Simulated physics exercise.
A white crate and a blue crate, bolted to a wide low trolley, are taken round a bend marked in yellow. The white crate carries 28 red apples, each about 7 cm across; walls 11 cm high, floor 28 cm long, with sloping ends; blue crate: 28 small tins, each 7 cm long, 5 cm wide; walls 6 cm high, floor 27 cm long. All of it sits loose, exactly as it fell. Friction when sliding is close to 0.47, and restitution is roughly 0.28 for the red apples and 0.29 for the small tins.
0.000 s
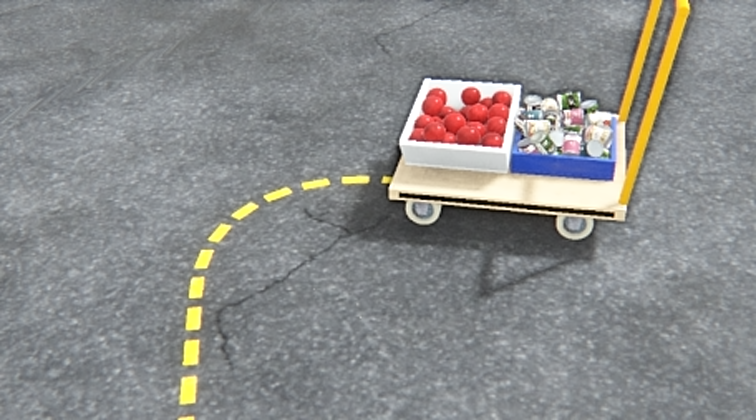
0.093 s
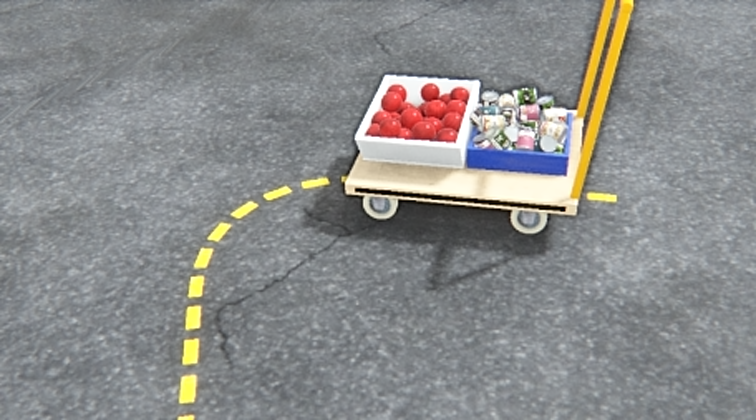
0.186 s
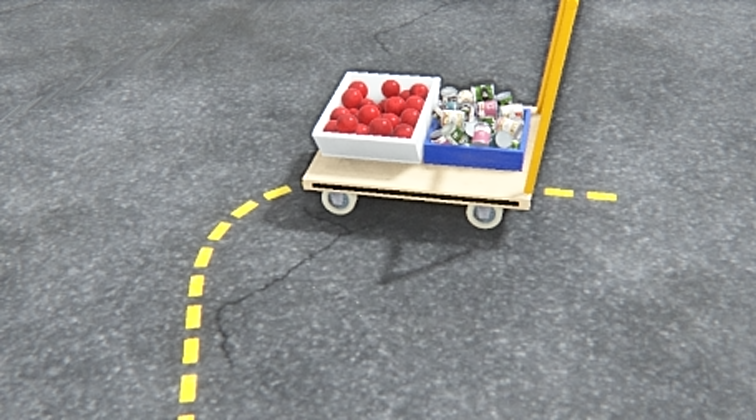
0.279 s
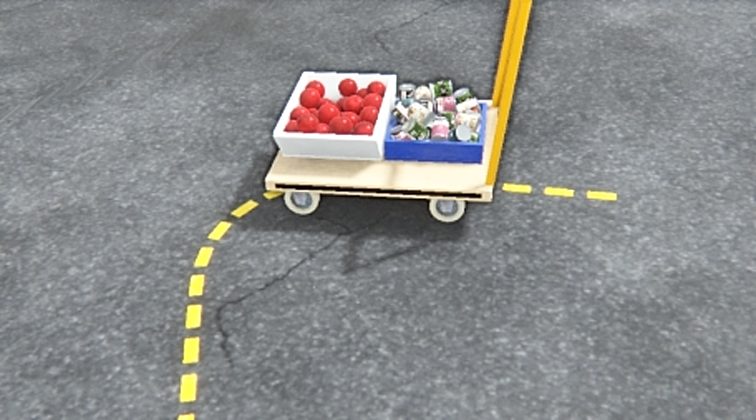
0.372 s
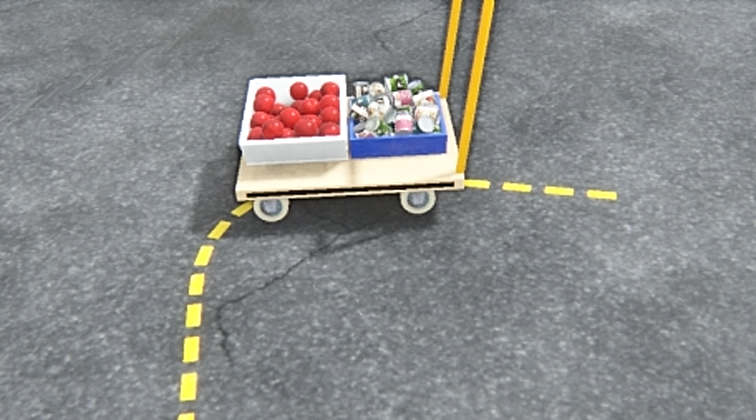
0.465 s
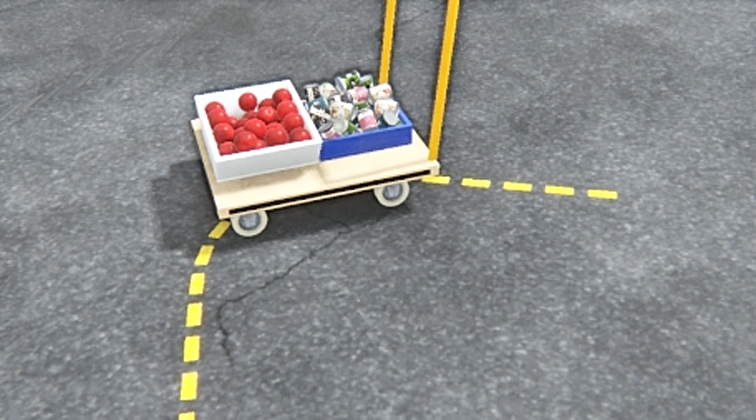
Flatbed cart carrying a white crate of red apples and a blue crate of small tins rolling left, then starting to turn along a dashed yellow line.
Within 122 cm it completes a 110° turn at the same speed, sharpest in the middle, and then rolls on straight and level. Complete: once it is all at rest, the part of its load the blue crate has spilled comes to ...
... over a sixth.
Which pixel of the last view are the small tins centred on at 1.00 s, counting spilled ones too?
Middle: About (172, 213) px.
After 0.59 s, white crate 28 in, 0 out and blue crate 27 in, 1 out.
After 0.75 s, white crate 28 in, 0 out and blue crate 23 in, 5 out.
After 1.00 s, white crate 28 in, 0 out and blue crate 21 in, 7 out.
When it is over (at 1.46 s), white crate 28 in, 0 out and blue crate 20 in, 8 out. Asked share, 8 of 28, 29 per cent.
